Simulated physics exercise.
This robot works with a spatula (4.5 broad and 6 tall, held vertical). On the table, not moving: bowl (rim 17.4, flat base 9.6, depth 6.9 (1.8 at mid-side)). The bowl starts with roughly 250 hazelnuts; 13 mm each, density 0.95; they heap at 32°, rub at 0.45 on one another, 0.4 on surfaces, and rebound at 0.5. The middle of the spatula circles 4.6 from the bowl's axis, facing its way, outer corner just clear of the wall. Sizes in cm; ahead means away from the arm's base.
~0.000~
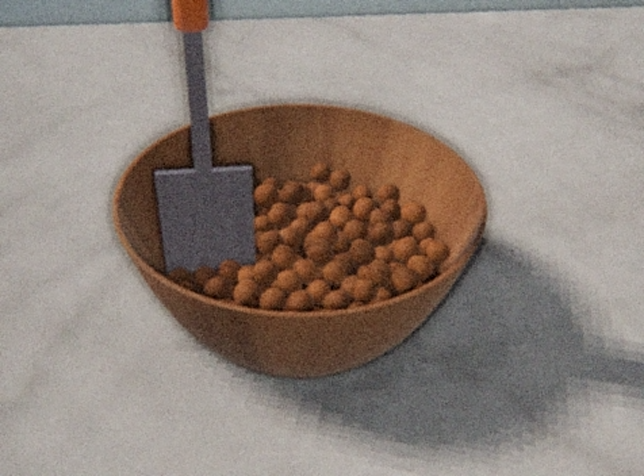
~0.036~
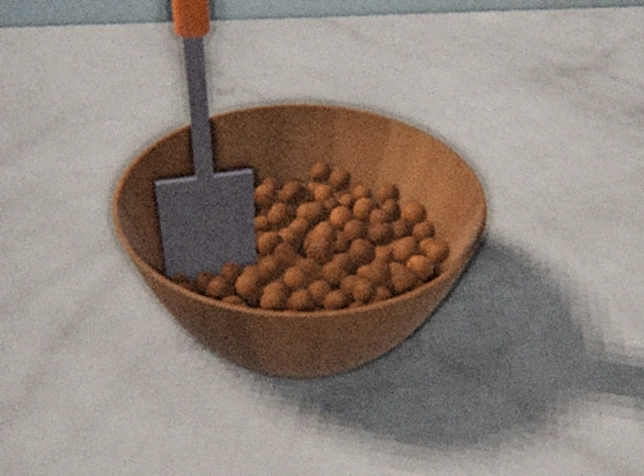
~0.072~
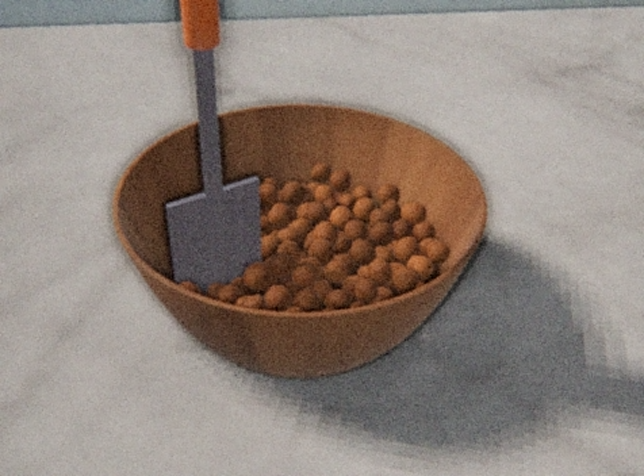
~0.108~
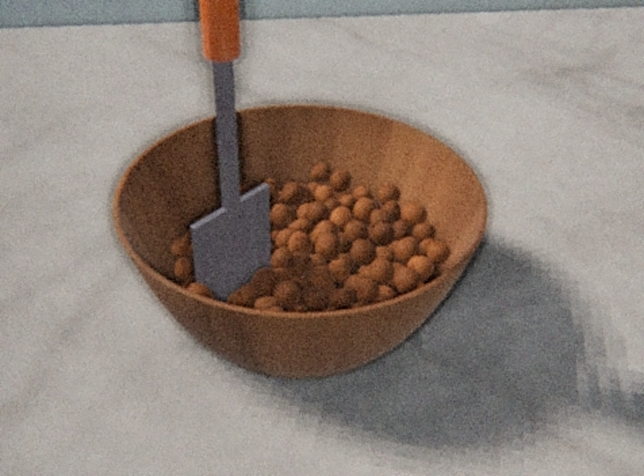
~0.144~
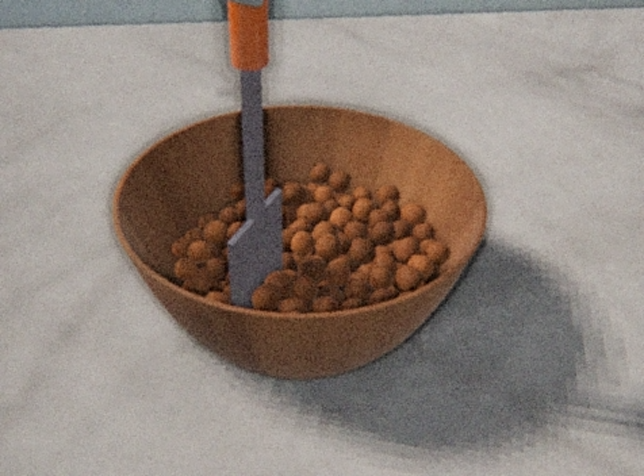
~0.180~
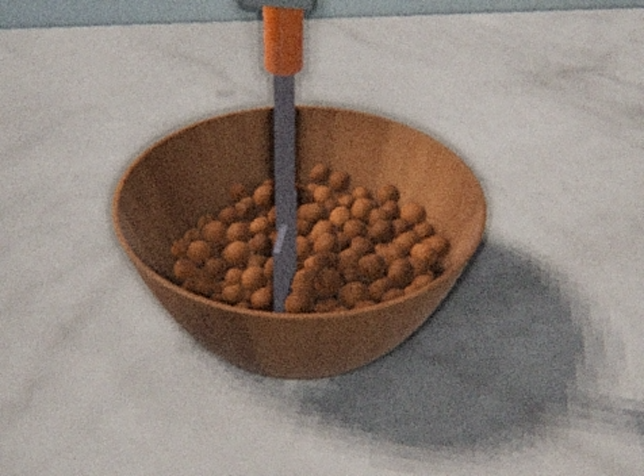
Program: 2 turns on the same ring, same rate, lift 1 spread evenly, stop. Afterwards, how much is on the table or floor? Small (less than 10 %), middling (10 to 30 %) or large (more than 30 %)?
Share on the table or floor: Middling (10 to 30 %).
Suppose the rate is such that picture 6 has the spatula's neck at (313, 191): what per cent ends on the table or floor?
Some 20 per cent.
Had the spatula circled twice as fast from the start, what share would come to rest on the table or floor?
In that case some 40 per cent.
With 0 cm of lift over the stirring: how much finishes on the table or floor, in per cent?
About 15 per cent.
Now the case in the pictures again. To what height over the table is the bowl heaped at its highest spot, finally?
Some 6.5 cm.
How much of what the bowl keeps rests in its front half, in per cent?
Roughly 60 per cent.
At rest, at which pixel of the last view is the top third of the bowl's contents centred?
Near (253, 285).
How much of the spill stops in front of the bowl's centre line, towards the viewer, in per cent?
About 30 per cent.
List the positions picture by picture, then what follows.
The first picture shows spatula neck at (201, 142), 0° round; upper third of the load around (326, 251), from x 180 to 440, top at y 170; 246 in the bowl.
The second picture shows spatula neck at (202, 148), 8° round; upper third of the load around (323, 252), from x 180 to 440, top at y 170.
The third picture shows spatula neck at (211, 163), 24° round; upper third of the load around (319, 253), from x 185 to 440, top at y 170.
The fourth picture shows spatula neck at (230, 176), 41° round; upper third of the load around (325, 255), from x 185 to 440, top at y 175.
The fifth picture shows spatula neck at (255, 186), 58° round; upper third of the load around (334, 266), from x 185 to 440, top at y 175.
The sixth picture shows spatula neck at (285, 191), 75° round; upper third of the load around (347, 264), from x 185 to 440, top at y 175; 246 in the bowl.
By 0.72 s, 329° round, highest piece 8 above the table; 229 in the bowl, 13 on the table or floor, 4 in flight or on the tool.
By 1.27 s, 223° round, highest piece 8 above the table; 220 in the bowl, 23 on the table or floor, 3 in flight or on the tool.
By 1.74 s, 0° round, highest piece 7 above the table; 210 in the bowl, 36 on the table or floor.
By 2.44 s, 0° round, highest piece 7 above the table; 210 in the bowl, 36 on the table or floor.
Final count, 210 in the bowl, 36 on the table or floor. That is 15 % on the table or floor.
